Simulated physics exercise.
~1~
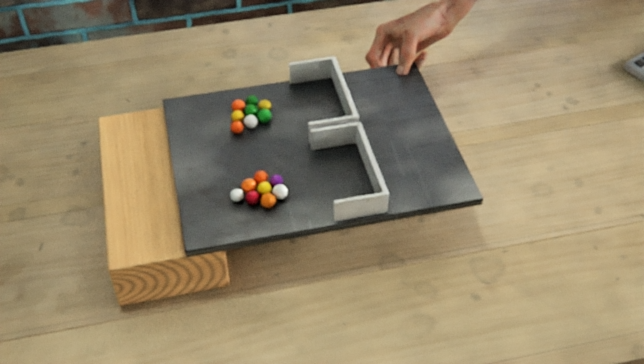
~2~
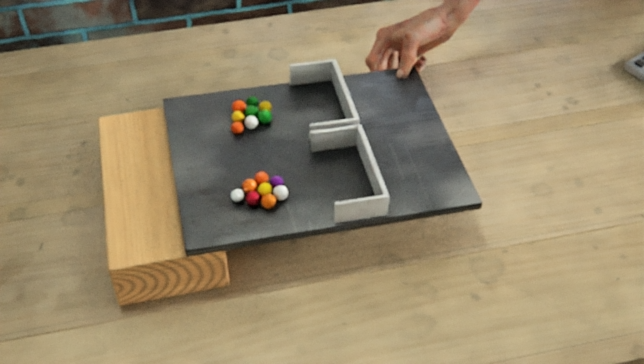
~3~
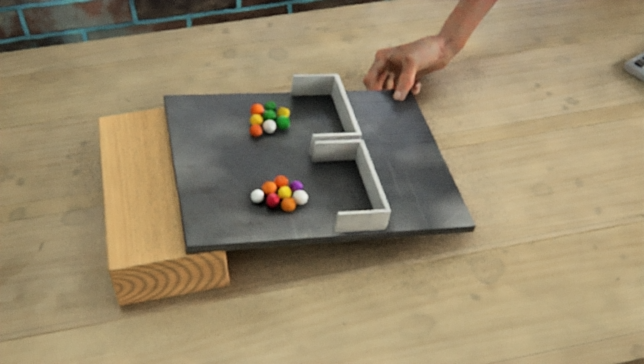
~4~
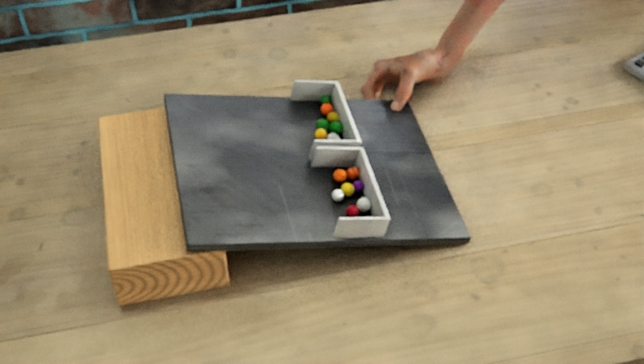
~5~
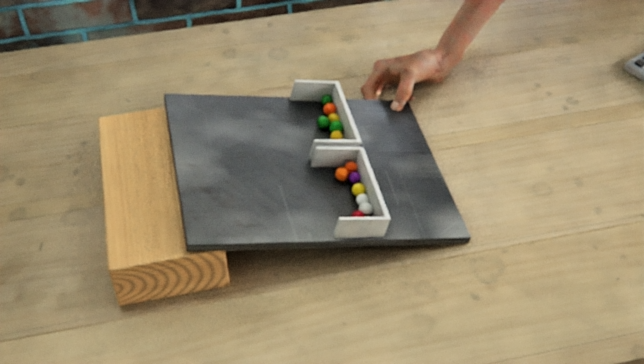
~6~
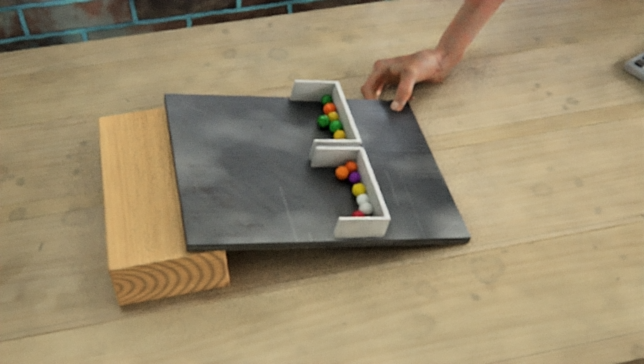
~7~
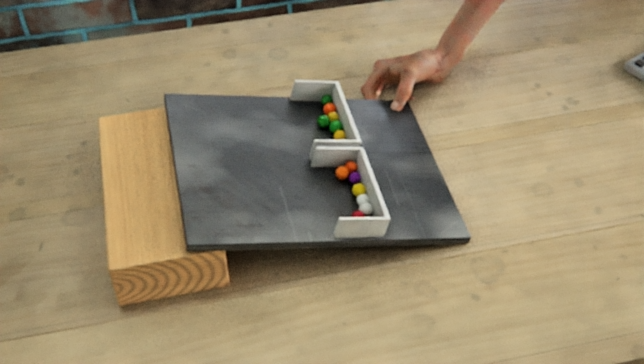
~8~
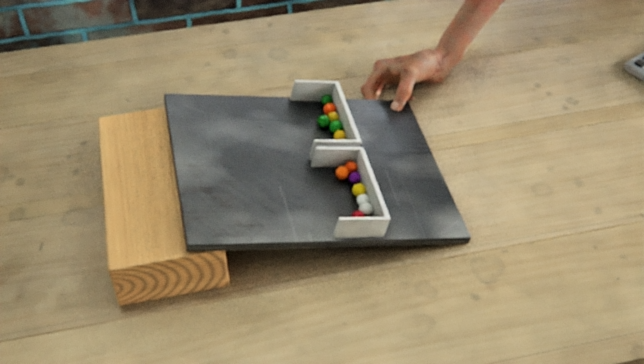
The clip opens on a dark board on a wooden table, its left end propped on a wooden block and its right end held up by a hand. Two clusters of small colourful balls sit toward the left, each facing a pale, bracket-shaped barrier. The hand lowers its end, and the board begins to slope down to the right. Both clusters start rolling right, then spread out as they run into the barriers. The balls shift slightly and settle. At the end, the board rests tilted, with both groups gathered behind their barriers and the hand still at the far corner.
